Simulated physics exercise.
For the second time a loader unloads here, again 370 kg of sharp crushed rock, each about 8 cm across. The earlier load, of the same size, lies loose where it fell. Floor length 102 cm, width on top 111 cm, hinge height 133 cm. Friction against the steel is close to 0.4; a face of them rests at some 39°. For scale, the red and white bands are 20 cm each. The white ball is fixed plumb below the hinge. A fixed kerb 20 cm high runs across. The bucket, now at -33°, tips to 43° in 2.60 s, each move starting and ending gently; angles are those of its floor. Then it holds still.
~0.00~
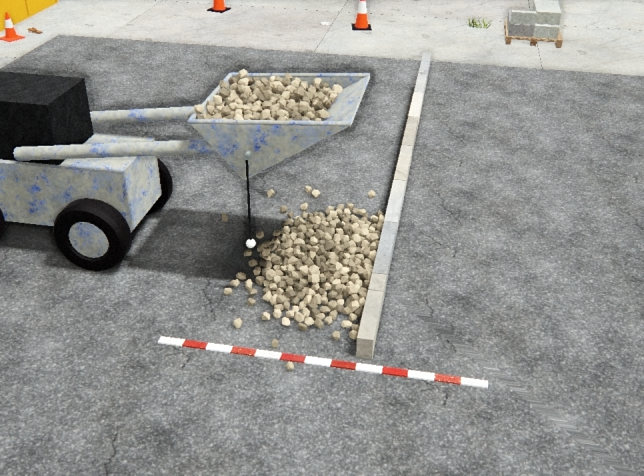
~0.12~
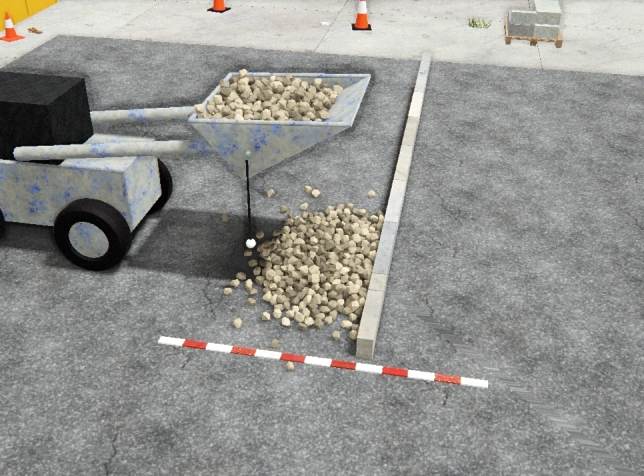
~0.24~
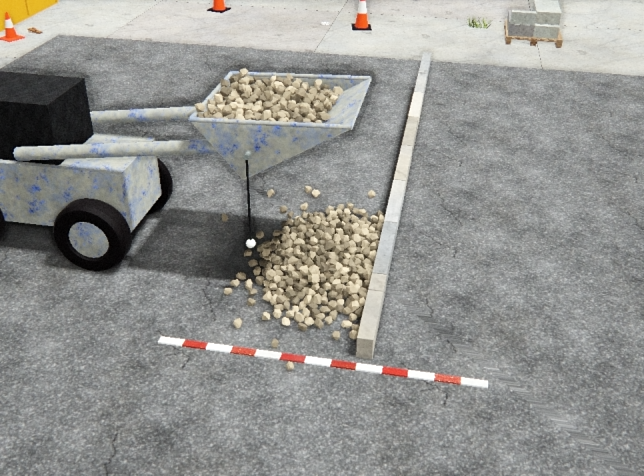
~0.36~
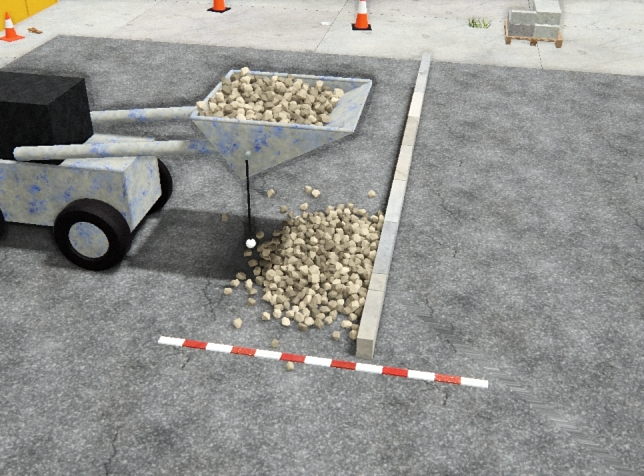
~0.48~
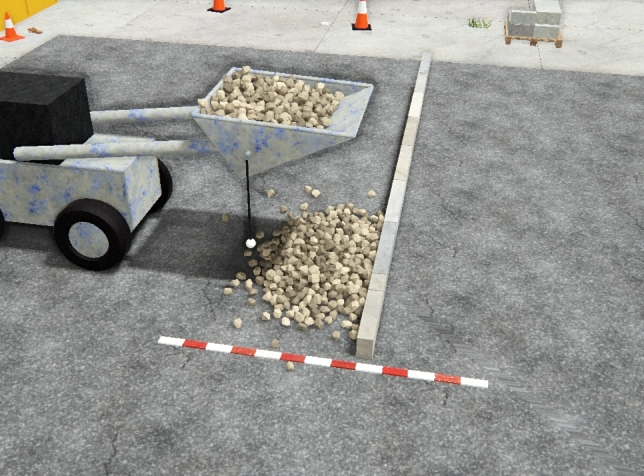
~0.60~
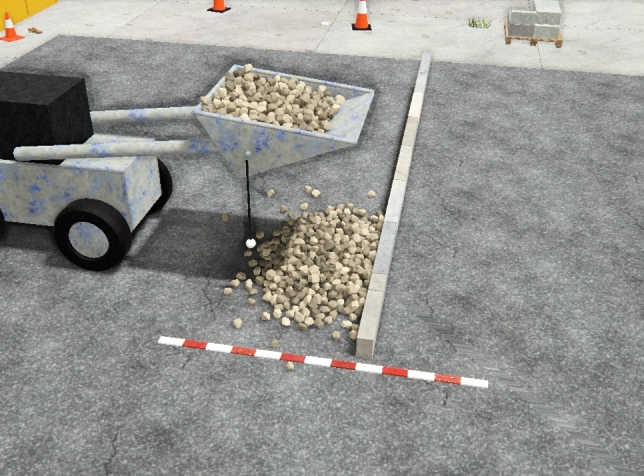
At the start, a loader on the left holds a bucket full of pale stones above a loose heap lying against a long kerb. The bucket hardly moves at first, then tilts slightly forward to the right, its stones shifting a little with it, while the heap below stays still.
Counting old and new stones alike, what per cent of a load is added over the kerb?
Some 19 per cent is added.
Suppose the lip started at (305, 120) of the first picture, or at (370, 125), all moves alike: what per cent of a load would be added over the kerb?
About 0 and 40 per cent.
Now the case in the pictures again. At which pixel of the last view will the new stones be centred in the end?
Near (362, 247).
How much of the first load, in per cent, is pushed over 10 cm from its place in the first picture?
About 0 per cent.
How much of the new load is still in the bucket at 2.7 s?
About 15 per cent.
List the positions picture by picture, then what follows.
In the first frame, the bucket is at -33°, its lip at (351, 124); the top of the load is at (261, 85). The earlier load is highest near (315, 242), 25 cm above ground level, 100 % on this side of the kerb.
In the second frame, lip at (351, 125), floor tilted -33°, highest stones at (261, 85); the stones move at 0.0 m/s on average.
In the third frame, the bucket is at -31°, its lip at (352, 127); the top of the load is at (262, 85); the stones move at 0.1 m/s on average.
In the fourth frame, lip at (353, 131), floor tilted -29°, highest stones at (254, 83); the stones move at 0.1 m/s on average.
In the fifth frame, the bucket is at -26°, its lip at (354, 136); the top of the load is at (249, 82); the stones move at 0.1 m/s on average.
In the sixth frame, the bucket is at -23°, its lip at (356, 143); the top of the load is at (245, 79); the stones move at 0.1 m/s on average.
After 2.0 s the floor is at 31°; in per cent of one load, 99 in the bucket, 101 on this side of the kerb; the foremost stones are at (374, 255).
After 2.7 s the floor is at 43°; in per cent of one load, 14 in the bucket, 179 on this side of the kerb, 7 over the kerb; the foremost stones are at (424, 266).
After 3.0 s the floor is at 43°; in per cent of one load, 0 in the bucket, 185 on this side of the kerb, 15 over the kerb; the foremost stones are at (473, 279).
After 5.7 s the floor is at 43°; in per cent of one load, 0 in the bucket, 181 on this side of the kerb, 19 over the kerb; the foremost stones are at (488, 280). Net gain over the kerb, 19.
